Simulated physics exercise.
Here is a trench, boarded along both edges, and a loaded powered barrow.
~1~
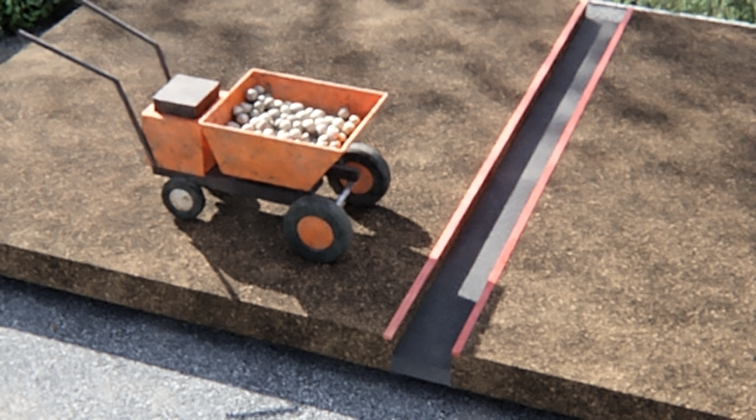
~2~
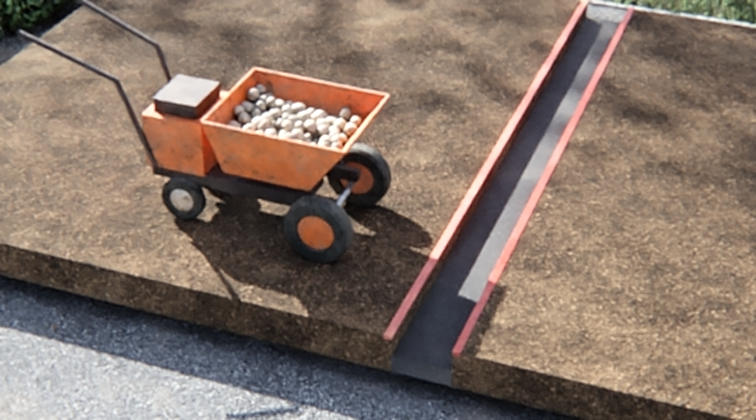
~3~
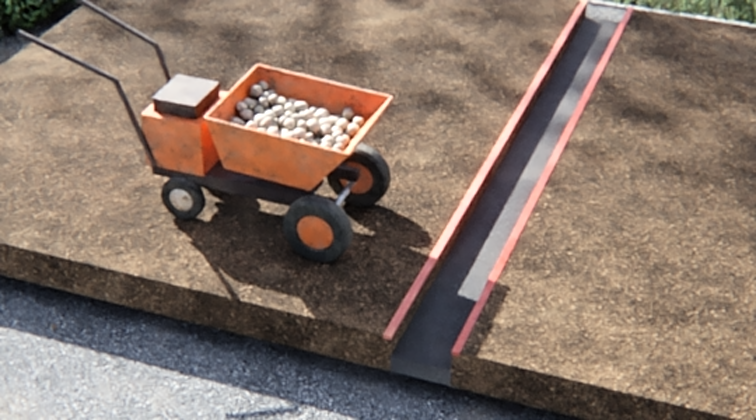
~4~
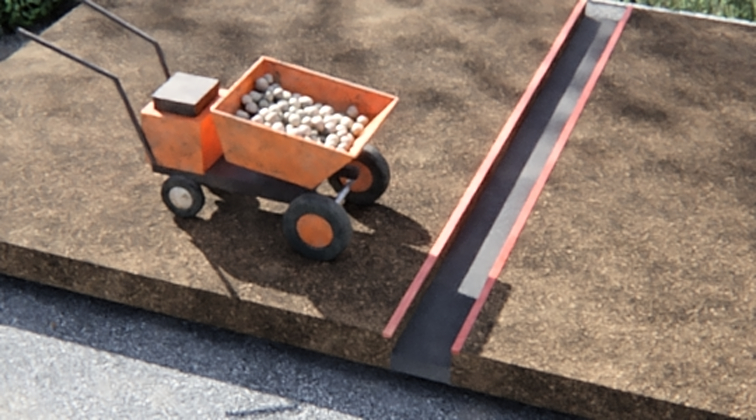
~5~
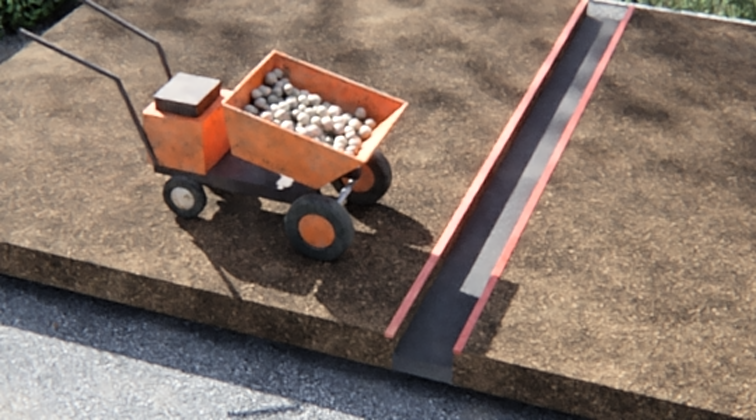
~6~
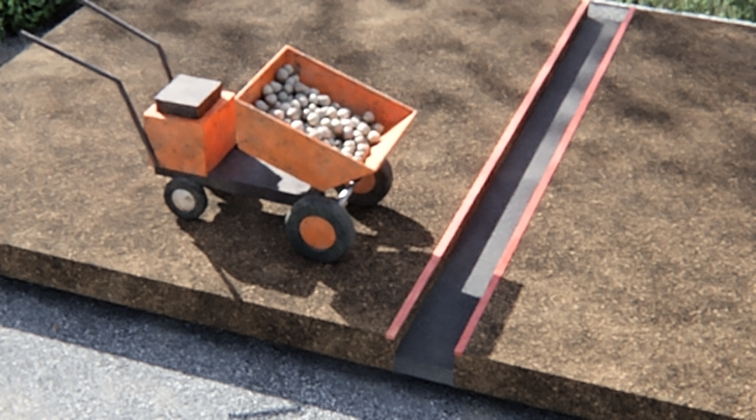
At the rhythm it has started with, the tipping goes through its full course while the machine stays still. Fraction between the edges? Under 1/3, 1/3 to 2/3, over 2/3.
I predict the trench will see above two thirds of the load.
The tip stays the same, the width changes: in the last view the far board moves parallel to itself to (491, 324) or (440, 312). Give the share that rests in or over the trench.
In turn 90 and 40 in a hundred.
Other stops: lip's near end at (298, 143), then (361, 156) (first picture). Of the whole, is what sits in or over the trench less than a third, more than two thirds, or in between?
Record - trial one: Between a third and two thirds; trial two: More than two thirds.
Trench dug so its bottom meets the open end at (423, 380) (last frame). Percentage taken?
I'd guess about 100 %.
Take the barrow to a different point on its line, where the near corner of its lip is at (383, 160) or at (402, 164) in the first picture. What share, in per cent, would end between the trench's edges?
Okay, so the first one ends at 50 % and the second at 20 %.
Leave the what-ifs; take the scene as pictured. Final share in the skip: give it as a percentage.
Estimate: Some 5 %.
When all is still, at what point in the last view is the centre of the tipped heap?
Around (471, 262), give or take.
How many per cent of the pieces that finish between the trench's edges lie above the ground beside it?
Roughly 25 %.
Shortly afterwards, skip tipped steeply; the whole lot in the skip.
Next, skip tipped right over; the bulk in the skip; only a few short of the trench; near a quarter in or heaped over the trench; only a few falling.
Some moments later, skip tipped right over; a little in the skip; a little short of the trench; the bulk in or heaped over the trench; a little beyond it.
In the end, skip tipped right over; a little in the skip; a little short of the trench; the bulk in or heaped over the trench; a little beyond it.
